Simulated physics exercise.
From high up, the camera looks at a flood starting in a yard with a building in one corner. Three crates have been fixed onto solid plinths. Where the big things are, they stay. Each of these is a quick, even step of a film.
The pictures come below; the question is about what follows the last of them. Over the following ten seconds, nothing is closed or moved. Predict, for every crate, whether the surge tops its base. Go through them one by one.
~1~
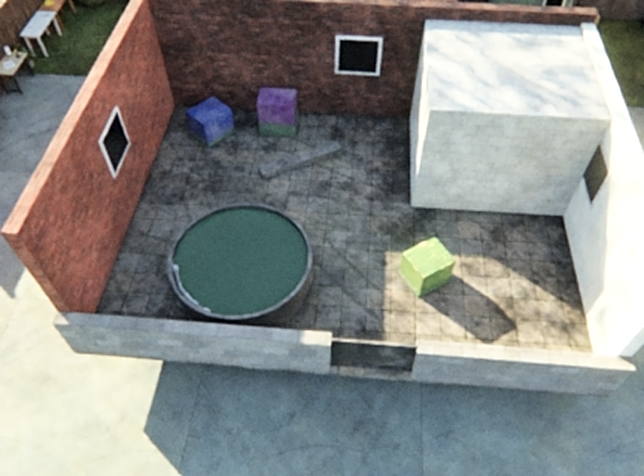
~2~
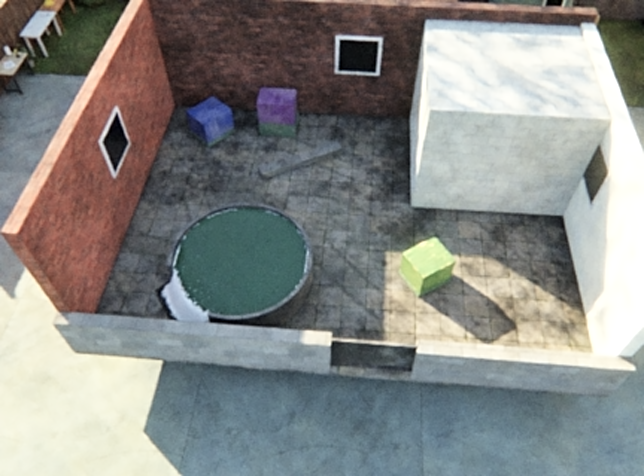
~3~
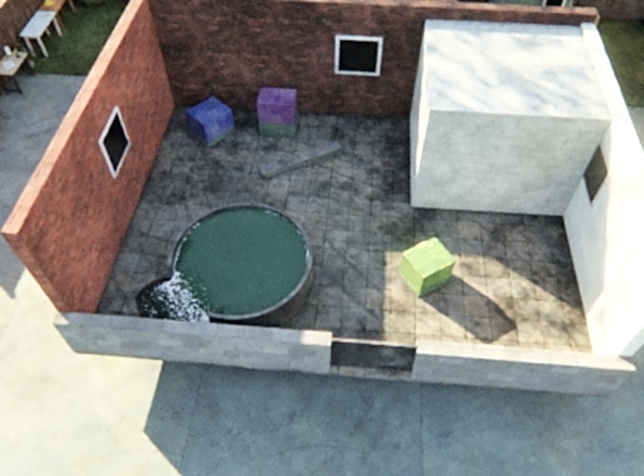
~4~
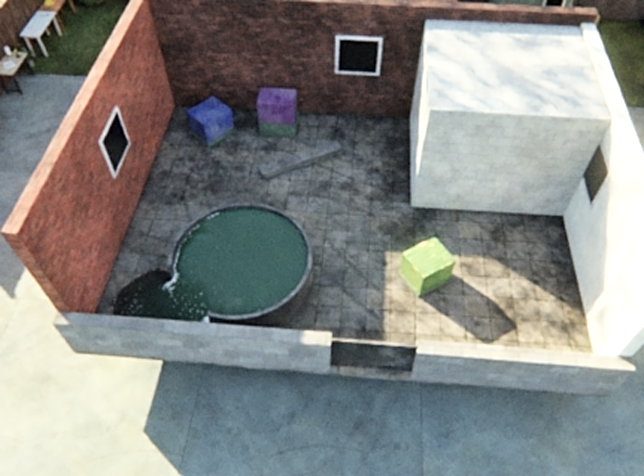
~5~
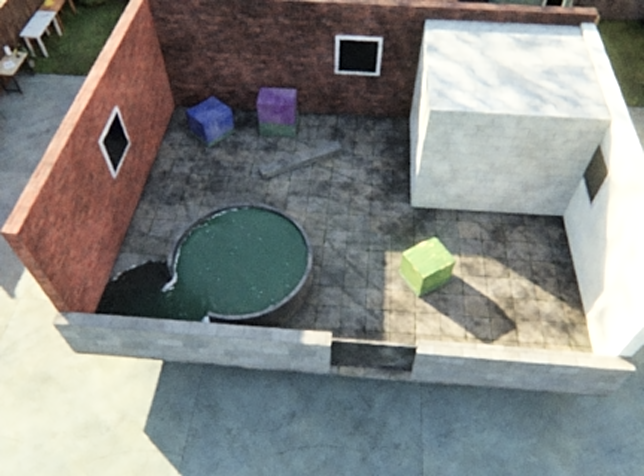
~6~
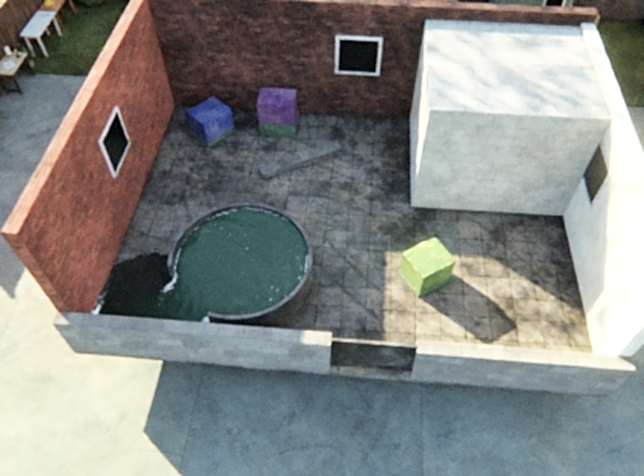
My prediction: The blue crate gets topped; the green crate does not get topped; the purple crate does not get topped.
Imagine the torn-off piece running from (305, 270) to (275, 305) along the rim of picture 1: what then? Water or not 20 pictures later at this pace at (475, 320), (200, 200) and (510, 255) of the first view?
The first point is swamped, the second unwetted, the third swamped.
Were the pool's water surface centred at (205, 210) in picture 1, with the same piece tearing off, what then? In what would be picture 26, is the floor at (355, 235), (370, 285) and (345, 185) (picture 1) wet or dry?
As listed: Under water, under water, not flooded.
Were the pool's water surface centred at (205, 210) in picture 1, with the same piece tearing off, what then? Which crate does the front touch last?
That would be the crate marked purple.
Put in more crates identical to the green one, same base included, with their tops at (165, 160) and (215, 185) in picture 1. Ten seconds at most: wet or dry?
Listed order: Flooded / flooded.
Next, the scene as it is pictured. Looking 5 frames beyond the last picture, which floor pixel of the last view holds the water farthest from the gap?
Point: (328, 352) in the last picture's pixels.
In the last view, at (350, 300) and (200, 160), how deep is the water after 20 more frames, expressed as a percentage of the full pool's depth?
Roughly 2 in a hundred, then 8 in a hundred.
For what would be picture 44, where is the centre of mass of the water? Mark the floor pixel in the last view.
I'd say near (235, 224).
A moment on, water covers 10 % of the floor; the blue crate not reached, the green crate not reached, the purple crate not reached.
Next, water covers 20 % of the floor; the blue crate not reached, the green crate not reached, the purple crate not reached.
Then, water covers 45 % of the floor; the blue crate water round its plinth, the green crate water round its plinth, the purple crate water round its plinth.
Later, water covers 65 % of the floor; the blue crate water round its plinth, the green crate water round its plinth, the purple crate water round its plinth.
In the end, water covers 90 % of the floor; the blue crate was topped, the green crate stayed above the water, the purple crate stayed above the water.
